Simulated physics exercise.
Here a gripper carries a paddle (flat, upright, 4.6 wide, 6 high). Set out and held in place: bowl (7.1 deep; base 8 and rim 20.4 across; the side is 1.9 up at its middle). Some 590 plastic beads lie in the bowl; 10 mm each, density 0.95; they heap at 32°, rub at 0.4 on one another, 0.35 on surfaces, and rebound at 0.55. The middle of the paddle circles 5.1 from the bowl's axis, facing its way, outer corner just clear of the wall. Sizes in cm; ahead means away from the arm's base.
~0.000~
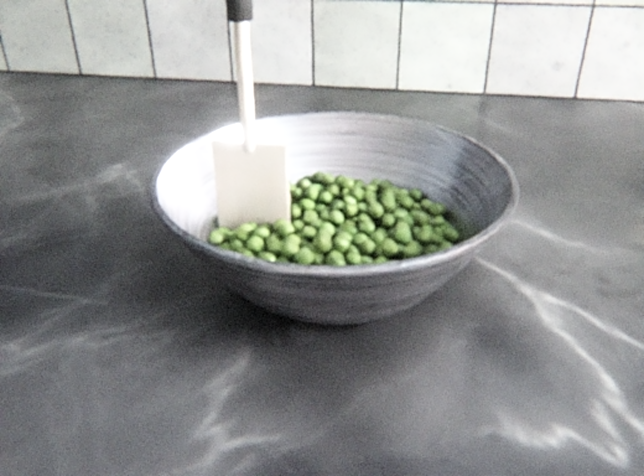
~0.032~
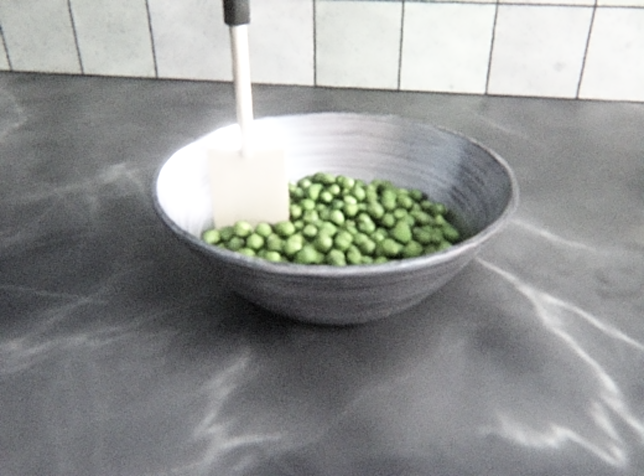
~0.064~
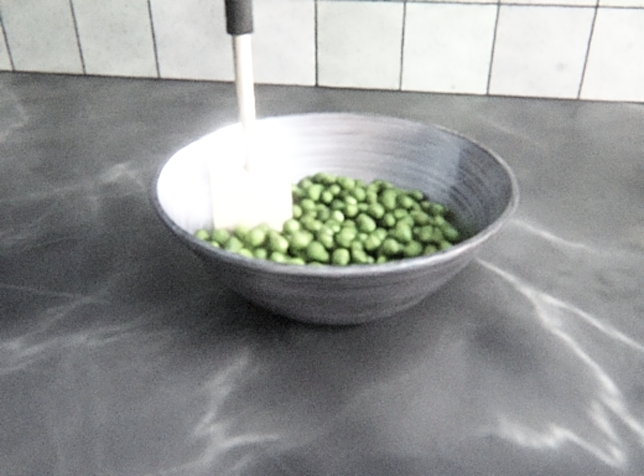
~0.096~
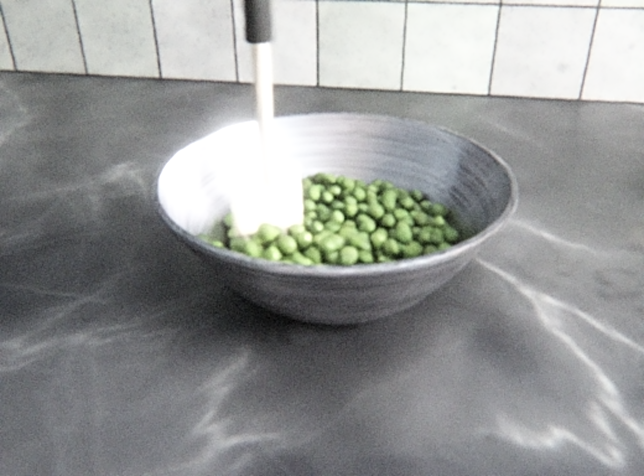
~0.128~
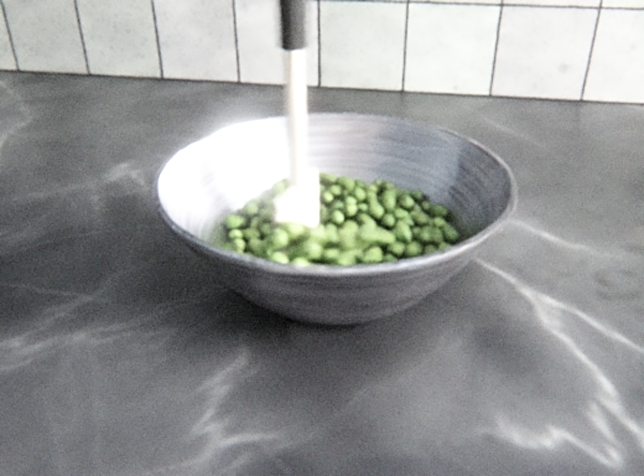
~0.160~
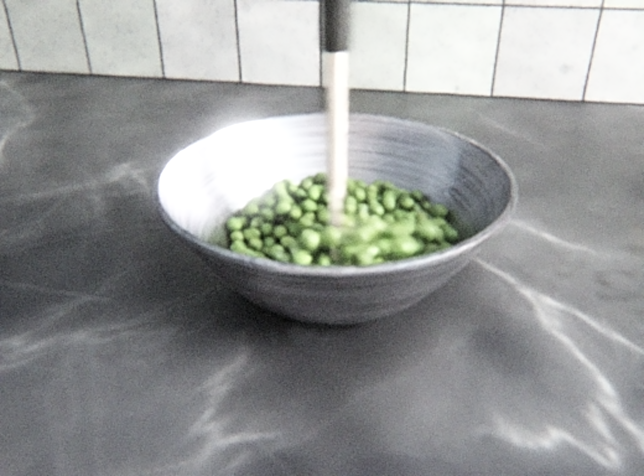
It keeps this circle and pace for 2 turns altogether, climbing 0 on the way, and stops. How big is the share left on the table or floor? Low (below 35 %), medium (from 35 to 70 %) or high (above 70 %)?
On the table or floor the share is low, below 35 %.
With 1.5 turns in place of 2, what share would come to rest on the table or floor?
It would be near 20 per cent.
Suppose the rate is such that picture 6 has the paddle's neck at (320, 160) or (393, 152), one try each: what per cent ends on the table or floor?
Some 20 and 40 per cent.
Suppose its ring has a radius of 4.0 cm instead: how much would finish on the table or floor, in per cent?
Then about 10 per cent.
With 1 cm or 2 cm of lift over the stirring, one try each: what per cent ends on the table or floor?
Some 15 and 10 per cent.
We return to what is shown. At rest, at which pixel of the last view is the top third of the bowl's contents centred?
At about (282, 246).
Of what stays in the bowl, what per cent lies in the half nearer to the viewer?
About 55 per cent.
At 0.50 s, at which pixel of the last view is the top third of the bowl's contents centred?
Around (234, 190).
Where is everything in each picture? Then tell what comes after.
The first picture shows the paddle neck at (247, 118), 0° round; upper third of the load around (344, 228), from x 215 to 450, top at y 180; 586 in the bowl.
The second picture shows the paddle neck at (245, 123), 9° round; upper third of the load around (339, 229), from x 210 to 450, top at y 180.
The third picture shows the paddle neck at (248, 136), 32° round; upper third of the load around (338, 233), from x 200 to 450, top at y 180.
The fourth picture shows the paddle neck at (265, 148), 55° round; upper third of the load around (338, 236), from x 205 to 450, top at y 180.
The fifth picture shows the paddle neck at (296, 157), 78° round; upper third of the load around (344, 236), from x 210 to 450, top at y 180.
The sixth picture shows the paddle neck at (335, 160), 101° round; upper third of the load around (363, 234), from x 230 to 450, top at y 180; 586 in the bowl.
After 0.50 s, 343° round, highest piece 10 above the table; 533 in the bowl, 34 on the table or floor, 19 in flight or on the tool.
After 0.83 s, 225° round, highest piece 9 above the table; 475 in the bowl, 101 on the table or floor, 10 in flight or on the tool.
After 1.20 s, 0° round, highest piece 7 above the table; 452 in the bowl, 133 on the table or floor, 1 in flight or on the tool.
After 1.90 s, 0° round, highest piece 7 above the table; 452 in the bowl, 134 on the table or floor.
In the end, 452 in the bowl, 134 on the table or floor. That is 23 % on the table or floor.
